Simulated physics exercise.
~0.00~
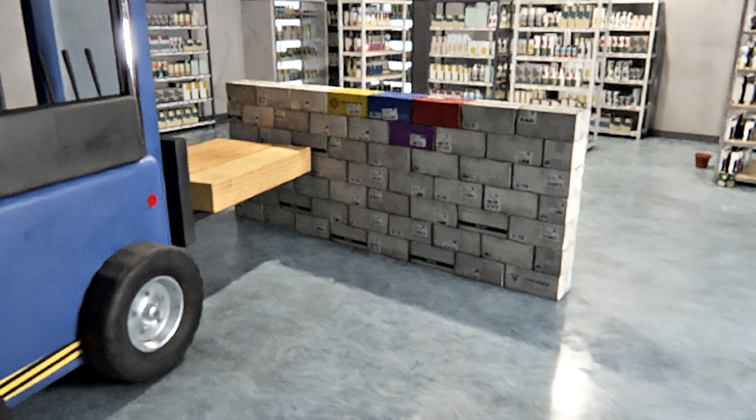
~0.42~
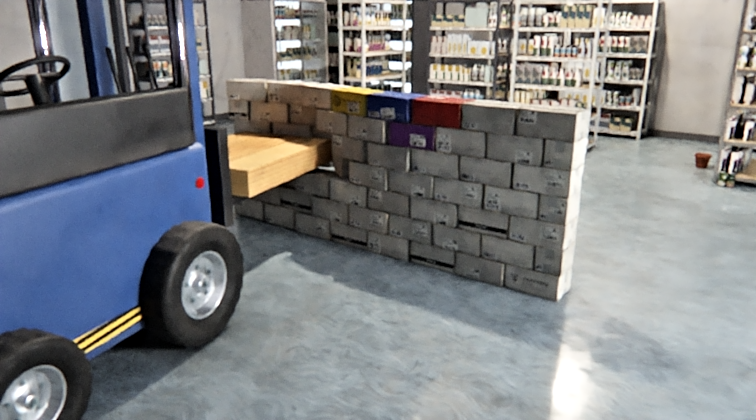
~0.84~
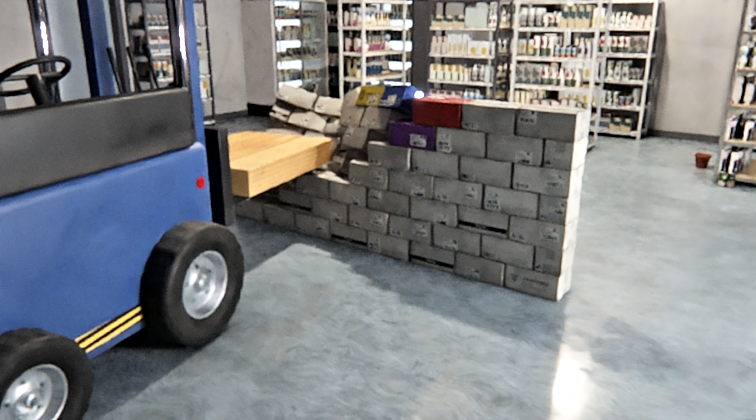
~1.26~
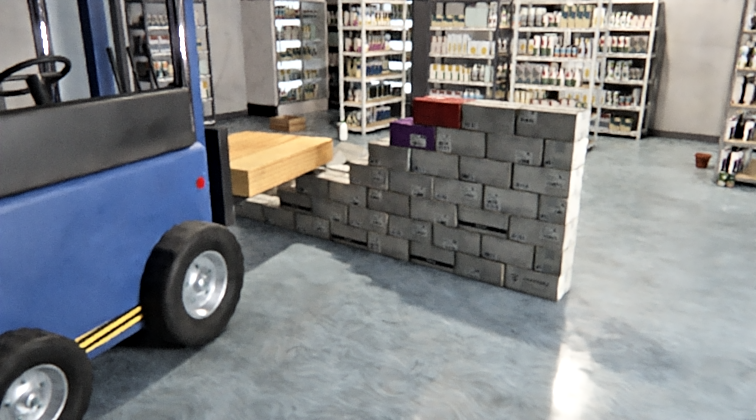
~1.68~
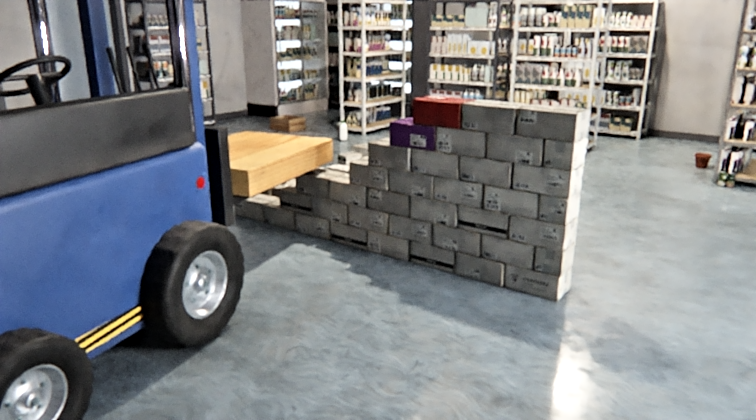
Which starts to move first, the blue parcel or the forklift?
The forklift starts to move first, and the blue parcel shifts only after that.
